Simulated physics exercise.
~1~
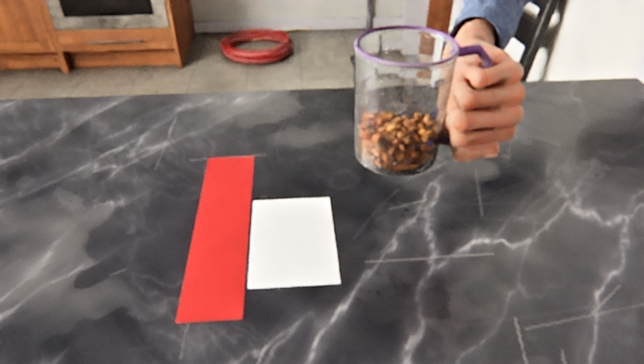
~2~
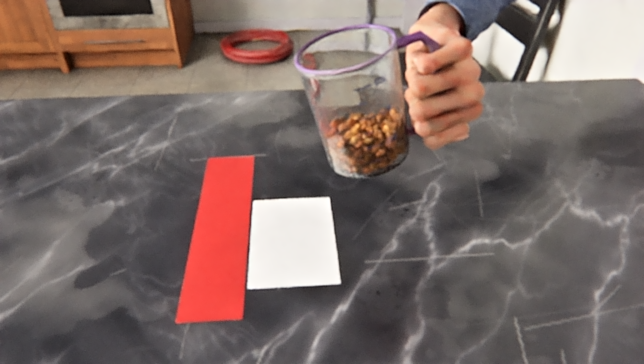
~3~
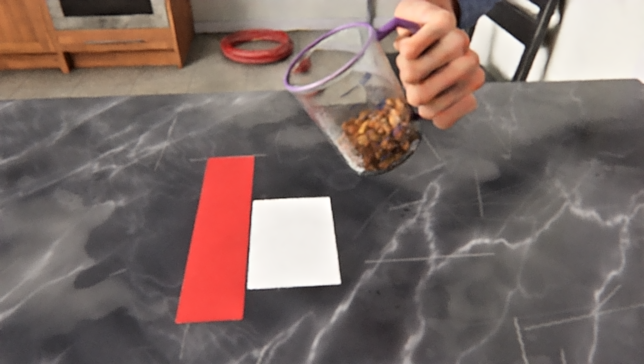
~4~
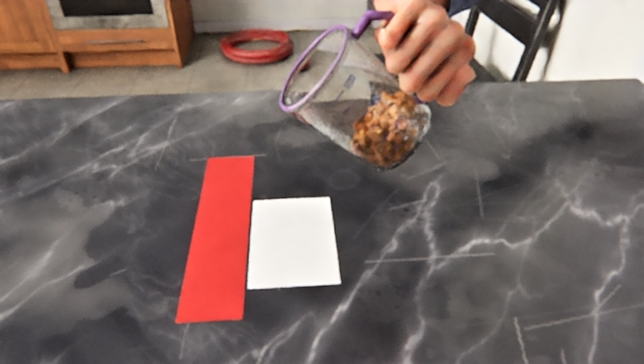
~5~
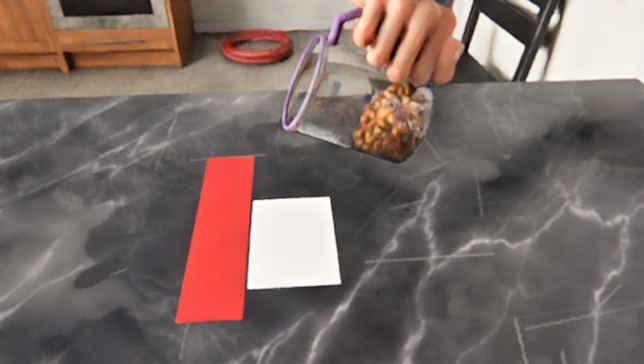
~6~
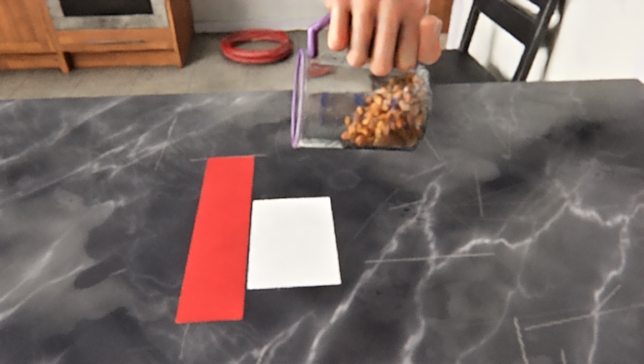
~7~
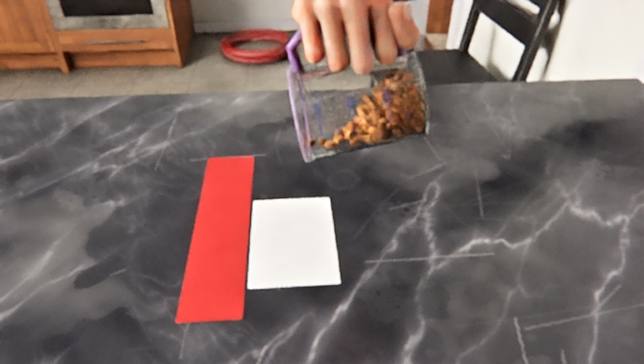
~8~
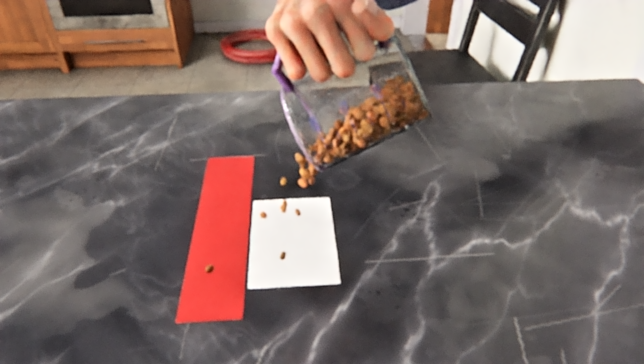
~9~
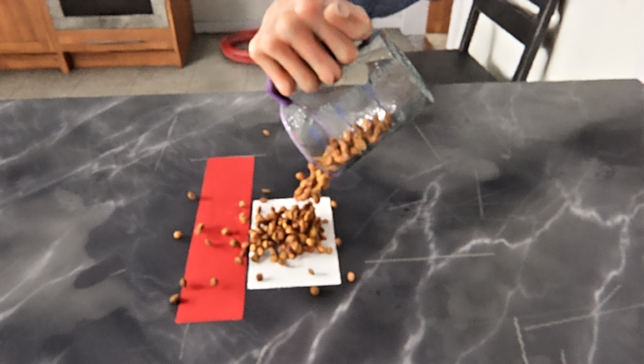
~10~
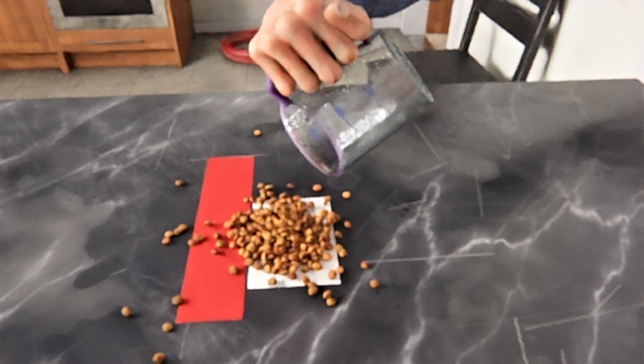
In this clip, a hand tilts a clear jug with a purple rim leftward over a dark marbled table, pouring brown kibble until the jug is empty; most pieces heap on the white mat, with others scattered across the red mat and the surrounding tabletop.
